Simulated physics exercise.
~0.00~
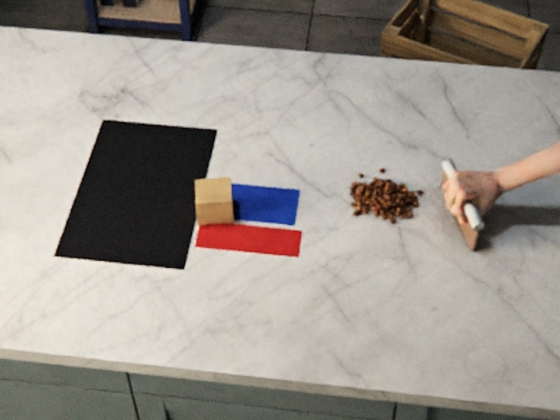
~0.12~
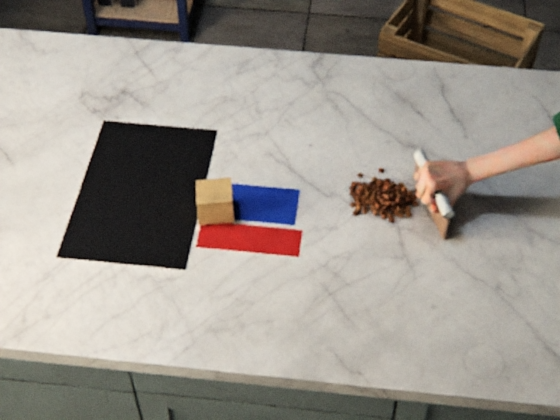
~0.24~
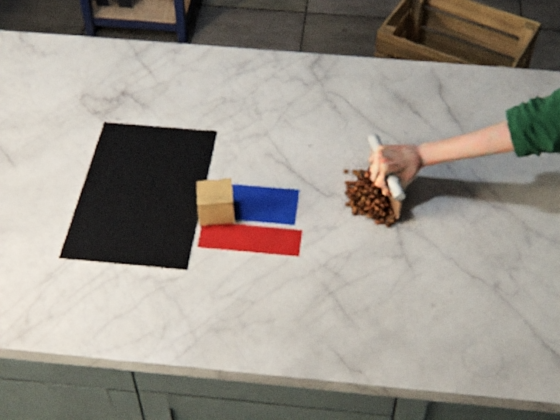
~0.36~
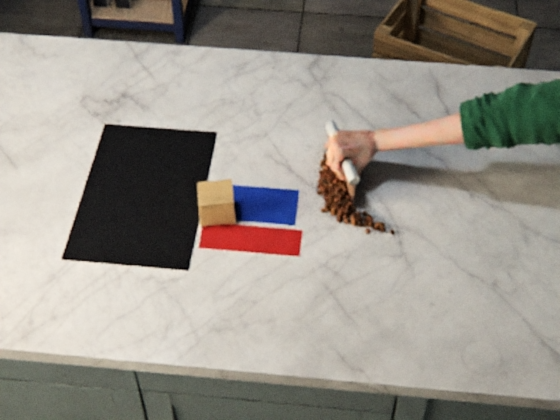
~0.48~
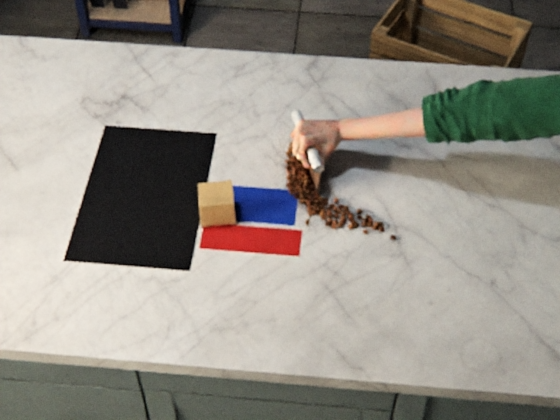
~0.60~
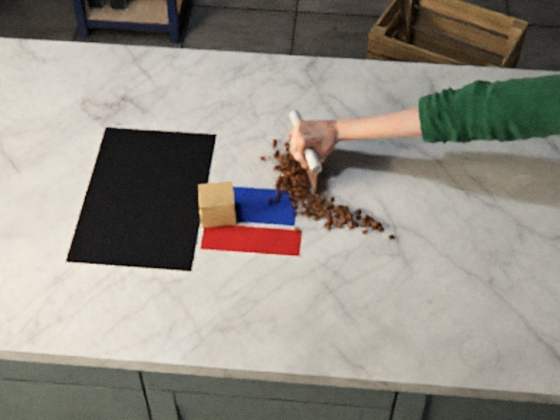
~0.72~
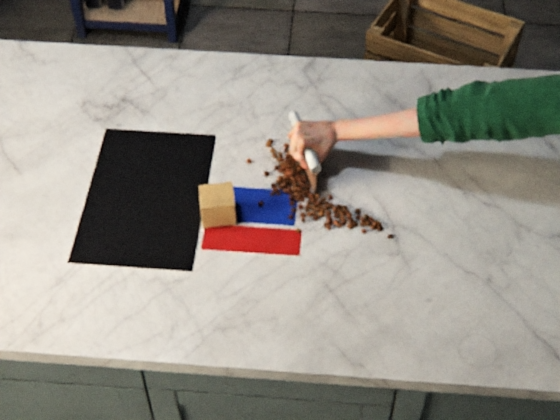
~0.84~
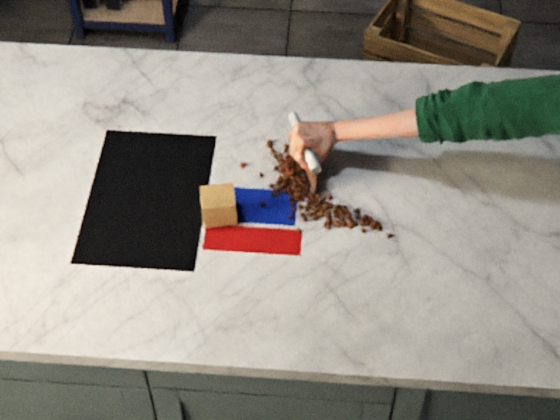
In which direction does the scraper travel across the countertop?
The scraper travels to the left, pushing into the brown pieces before it comes to a stop.
